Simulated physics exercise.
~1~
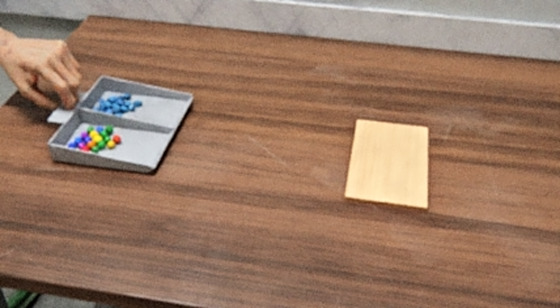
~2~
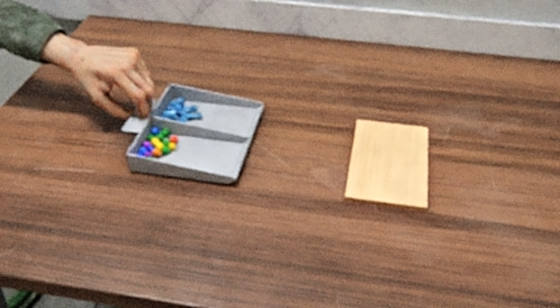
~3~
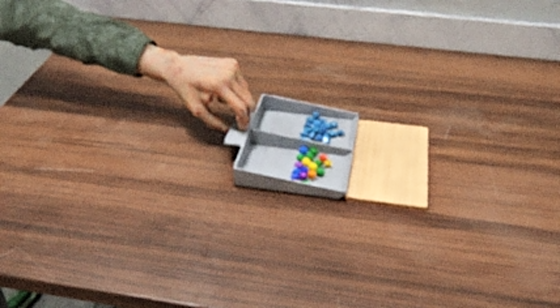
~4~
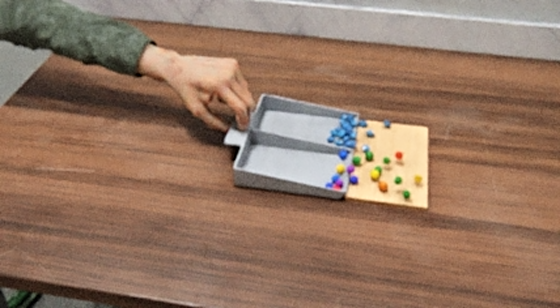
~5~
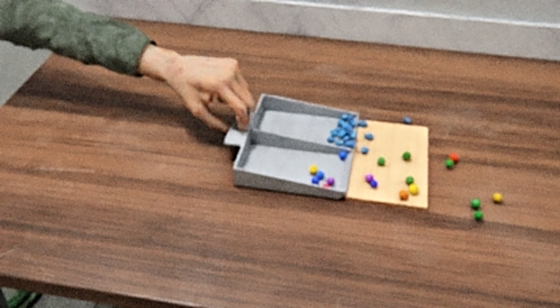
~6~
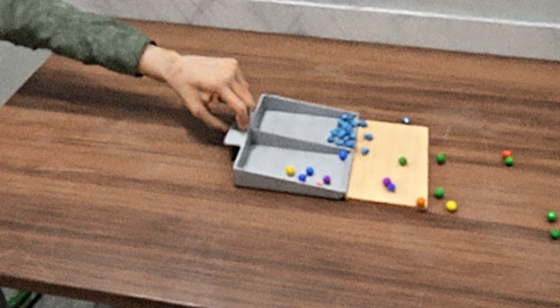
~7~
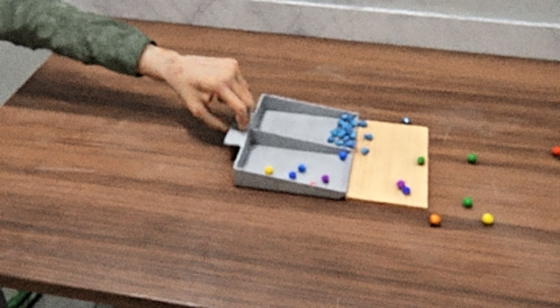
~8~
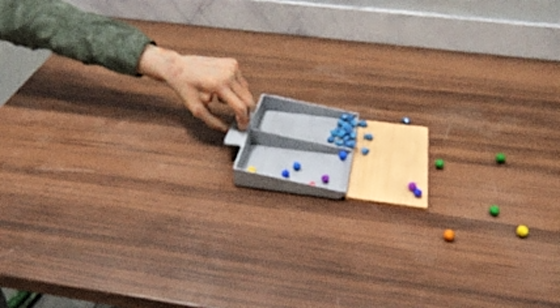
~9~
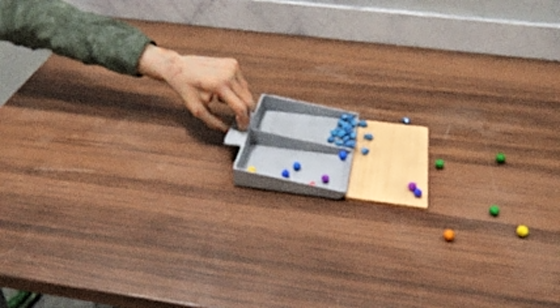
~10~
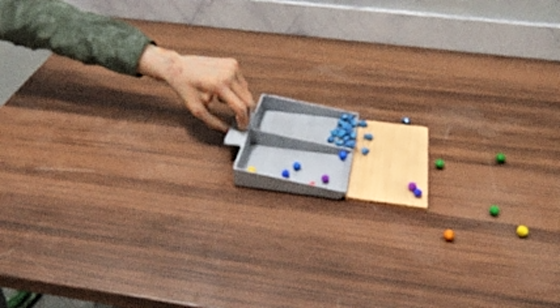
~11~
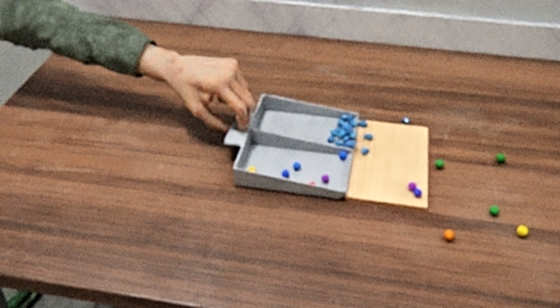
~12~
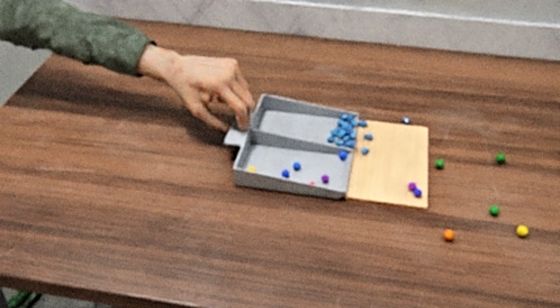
At first, a hand holds a shallow grey tray at the left of a wooden table, with small blue pieces in its back section and colourful beads in its front section. The hand slides the tray right towards a flat, pale board. The tray stops against the board, and both lots shift forward. Many colourful beads spill over the board and roll across the table, while some blue pieces tip past the rim. A red bead rolls away to the right. Finally, everything rests, with a few beads and most blue pieces still inside.
